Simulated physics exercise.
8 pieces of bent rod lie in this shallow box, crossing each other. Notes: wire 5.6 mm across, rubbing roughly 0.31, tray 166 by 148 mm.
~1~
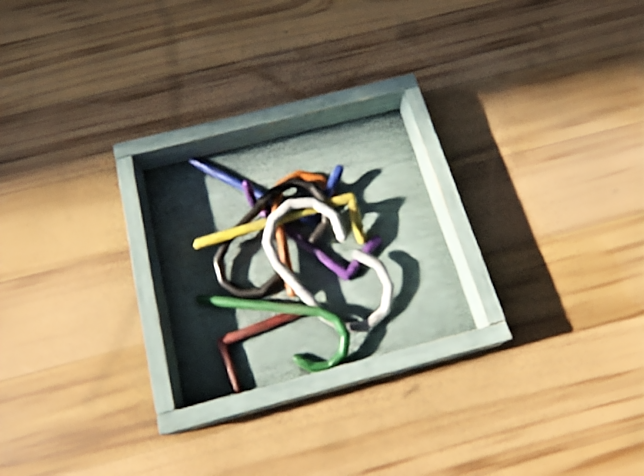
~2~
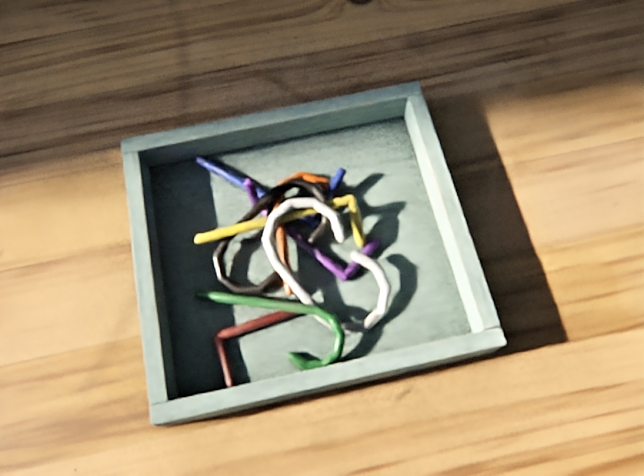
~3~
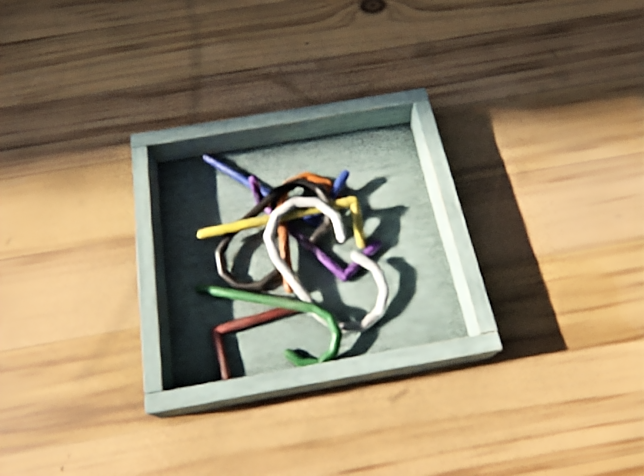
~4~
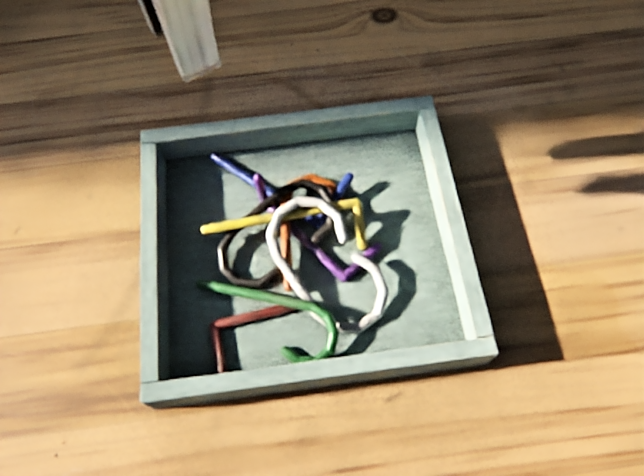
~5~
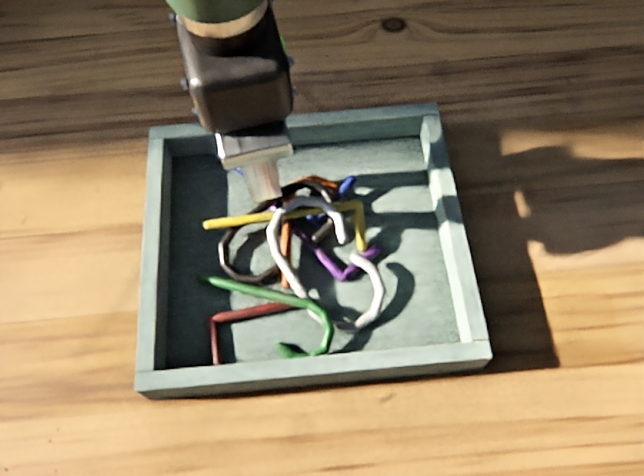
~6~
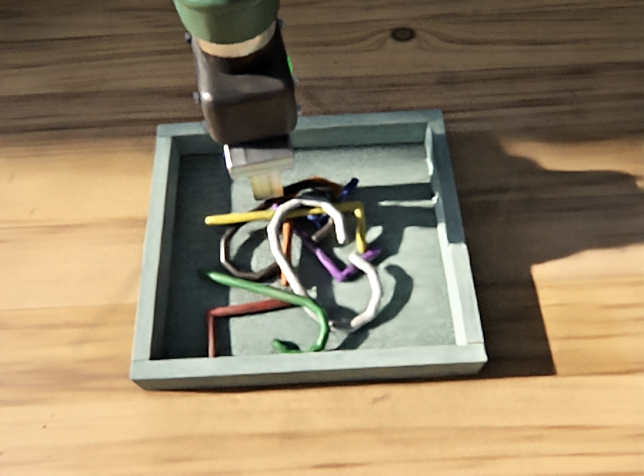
A robotic gripper came down from the top left over a shallow box of tangled, colourful bent rods, reached in near the back of the pile and closed on a purple one.
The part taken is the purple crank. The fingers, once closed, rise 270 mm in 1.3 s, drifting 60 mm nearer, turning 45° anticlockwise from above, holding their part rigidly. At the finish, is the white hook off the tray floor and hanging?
Yes.
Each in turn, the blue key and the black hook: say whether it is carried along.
First the blue key: It does not come; then the black hook: It comes along.
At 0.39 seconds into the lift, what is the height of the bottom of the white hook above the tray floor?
I'd say close to 0 mm.
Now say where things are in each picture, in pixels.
Fingers out of view, 209 mm above the grip; white hook from (342, 237) to (358, 254), passing over purple crank, over blue key, over orange hook; purple crank from (377, 240) to (247, 185), passing under white hook, in the first frame.
Fingers out of view, 209 mm above the grip; yellow key from (361, 242) to (200, 239), passing over blue key, under white hook; blue key from (342, 172) to (200, 159), passing over orange hook, under black hook, under yellow key, in the second frame.
Fingers out of view, 195 mm above the grip; orange hook from (338, 201) to (289, 288), passing under blue key, under black hook, under white hook; red key from (226, 378) to (293, 308), passing under green hook, in the third frame.
Fingers (178, 26) 104 mm above the grip; purple crank from (378, 247) to (258, 178), passing under white hook; black hook from (278, 271) to (316, 239), passing over blue key, over orange hook, under white hook, in the fourth frame.
Fingers (259, 164) 13 mm above the grip; white hook from (343, 239) to (356, 257), passing over purple crank, over blue key, over orange hook; green hook from (281, 347) to (201, 278), passing over red key, over white hook, in the fifth frame.
Fingers (265, 175) closed on the purple crank; white hook from (343, 239) to (355, 258), in the sixth frame.
Then, 0.39 s into the lift, lowest point more than 20 mm over the tray floor, purple crank 58 mm, orange hook 22 mm.
Then, 0.71 s into the lift, lowest point more than 20 mm over the tray floor, purple crank 159 mm, black hook 95 mm, white hook 86 mm.
Then, 1.30 s into the lift, lowest point more than 20 mm over the tray floor, purple crank 273 mm, black hook 203 mm, white hook 199 mm.
End, hanging purple crank 273 mm, black hook 203 mm, white hook 198 mm; the other 5 are down.
